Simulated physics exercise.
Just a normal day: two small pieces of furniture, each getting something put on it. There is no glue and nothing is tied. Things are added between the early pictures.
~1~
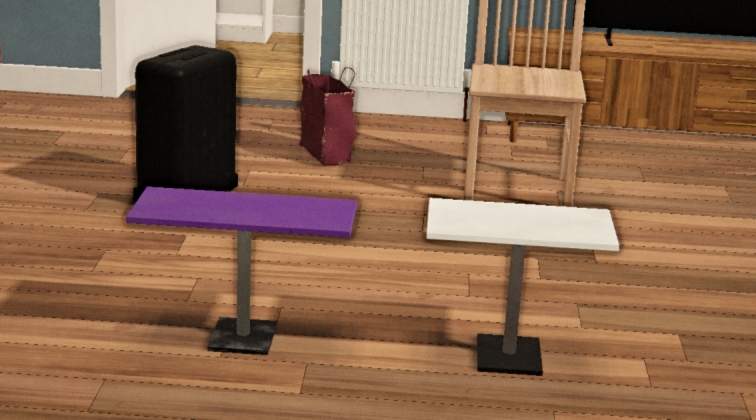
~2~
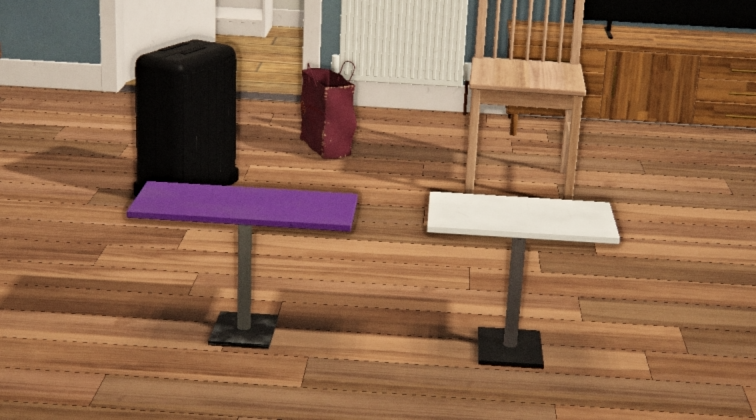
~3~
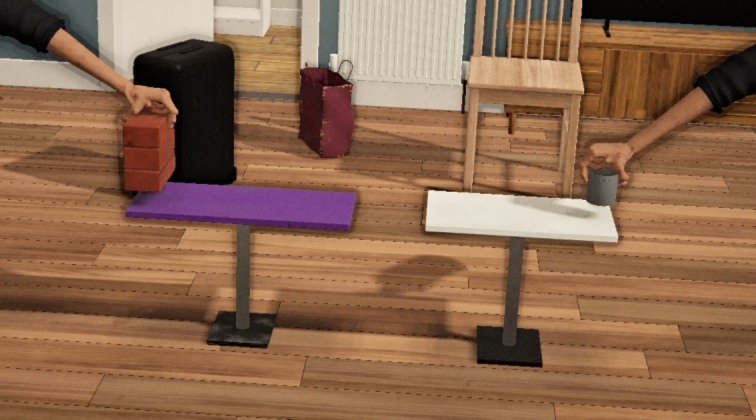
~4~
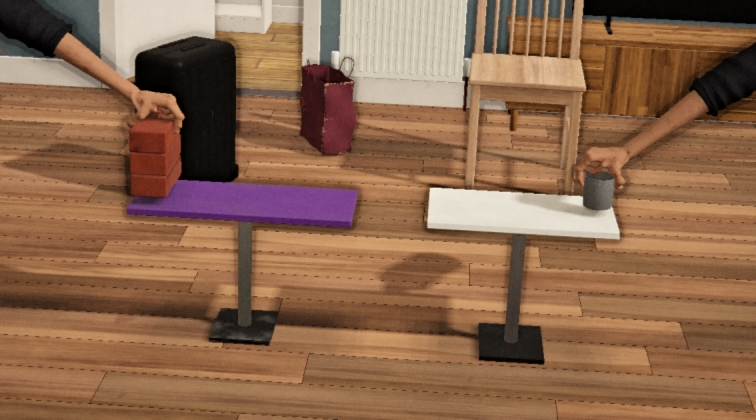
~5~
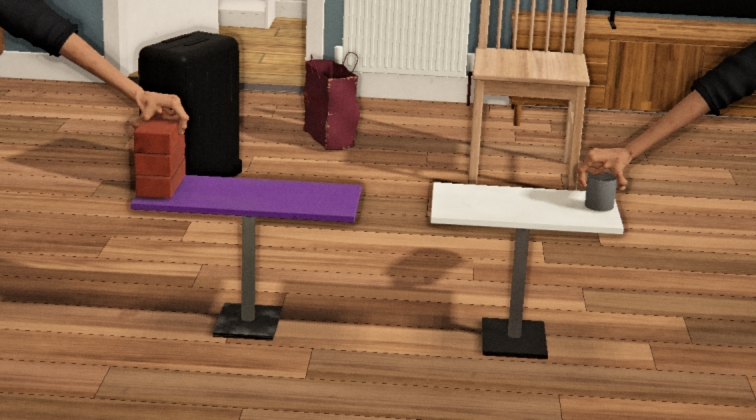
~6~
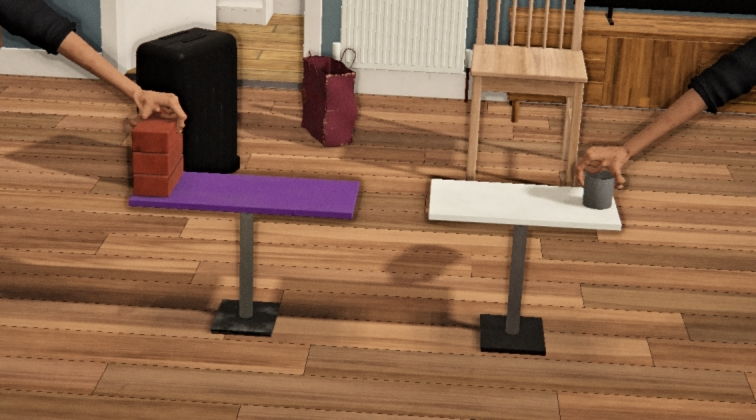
Two hands set red bricks on a purple side table and a gray beaker on a white stand.
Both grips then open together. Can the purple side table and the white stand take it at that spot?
One by one: I reckon the purple side table won't stay up; I reckon the white stand will stay up.
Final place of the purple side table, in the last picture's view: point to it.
Once it all settles, the centre sits at about (110, 226).
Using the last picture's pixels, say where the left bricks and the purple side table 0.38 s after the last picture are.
(111, 174) and (206, 189).
Then, 0.38 s after the last picture, purple side table tipped 17° from how it was near (206, 188); white stand at rest near (523, 204).
Then, 0.52 s after the last picture, purple side table tipped 41° from how it was near (160, 202); white stand at rest near (523, 204).
Then, 0.64 s after the last picture, purple side table tipped 61° from how it was near (122, 224); white stand at rest near (523, 204).
At rest, the purple side table overbalances, near (110, 226); the white stand holds firm, near (523, 204).
